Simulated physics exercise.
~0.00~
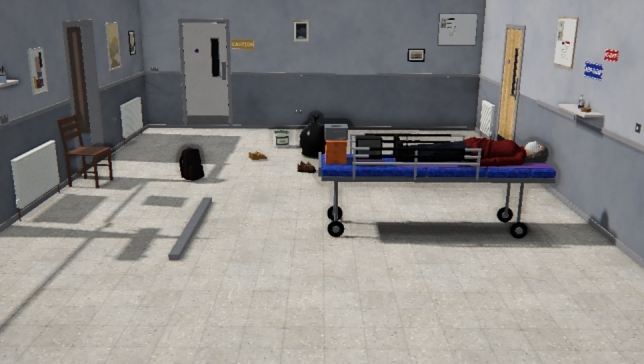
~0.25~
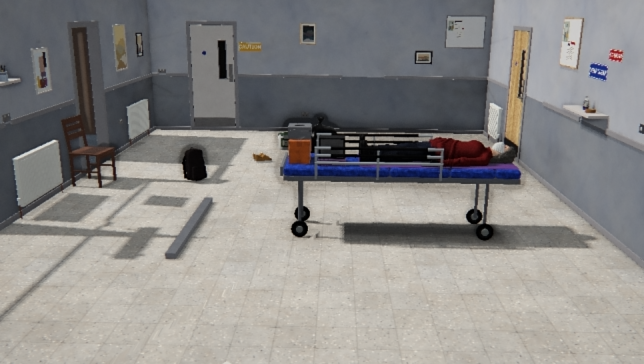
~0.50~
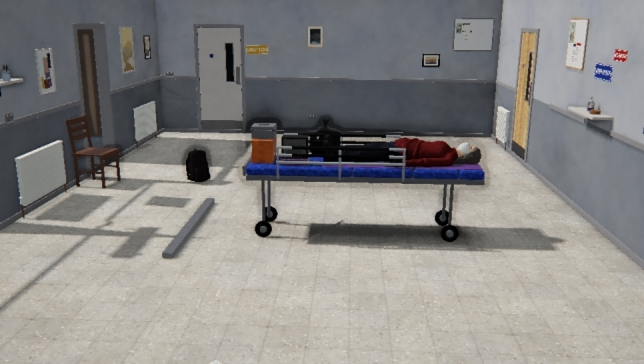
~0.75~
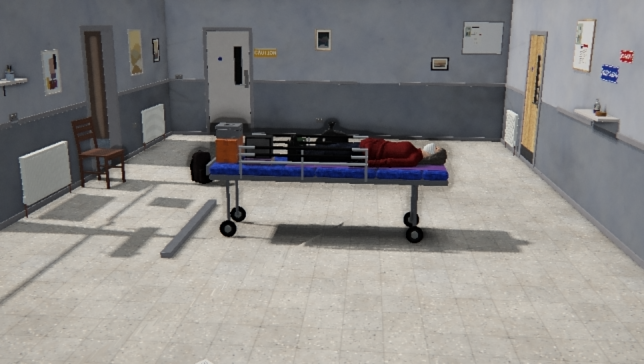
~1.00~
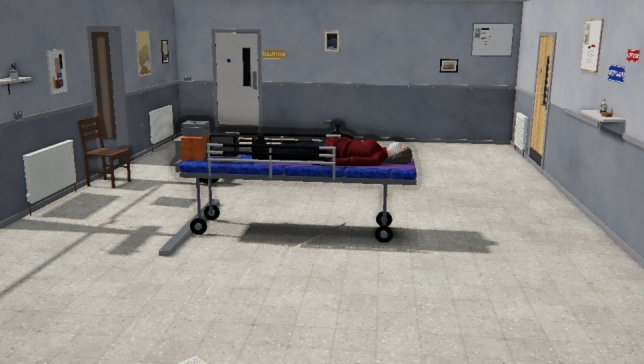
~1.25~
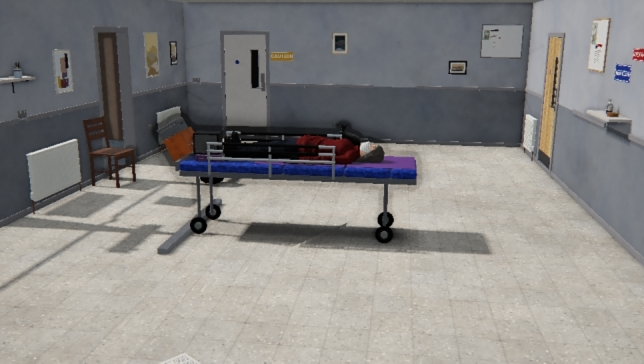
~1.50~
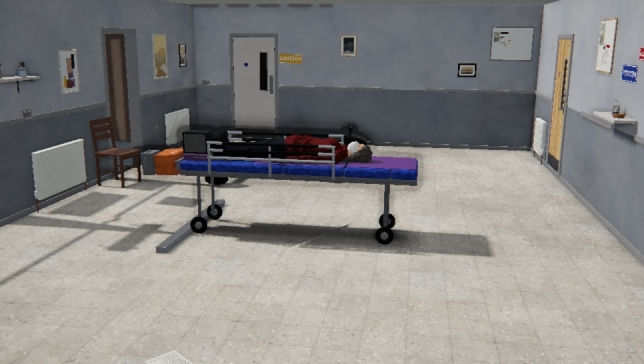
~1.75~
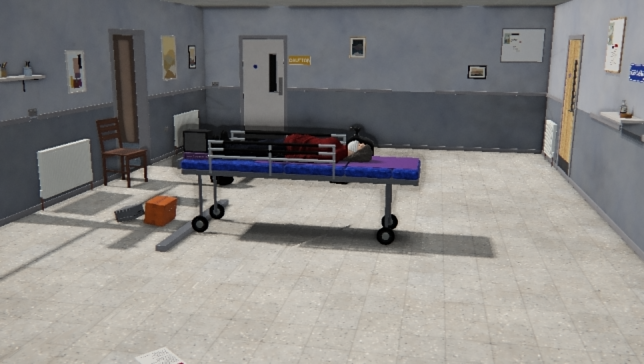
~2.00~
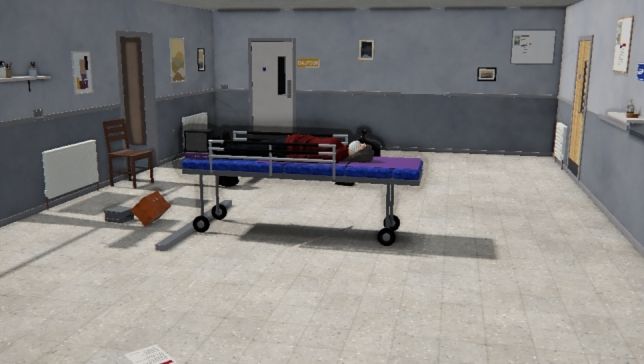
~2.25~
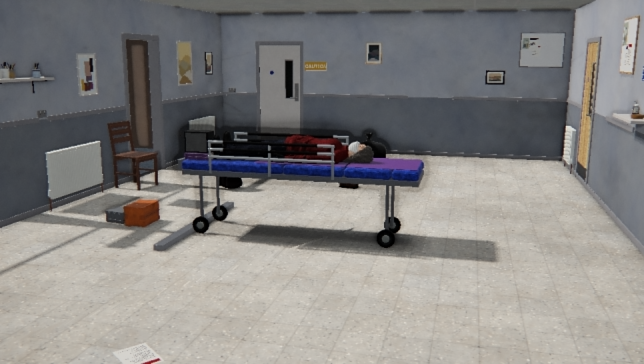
A person in a red top and dark trousers lies on a wheeled gurney with a blue mattress, head to the right, in a grey-walled room seen from slightly above by a gently drifting camera. An orange holdall and a grey case sit at the left end, near dark equipment by the legs. The gurney rolls left across the pale tiled floor towards a low grey sill and stops abruptly there. The holdall and case tip over the left end and tumble to the floor. They settle beside the sill, while the person remains lying on the gurney.
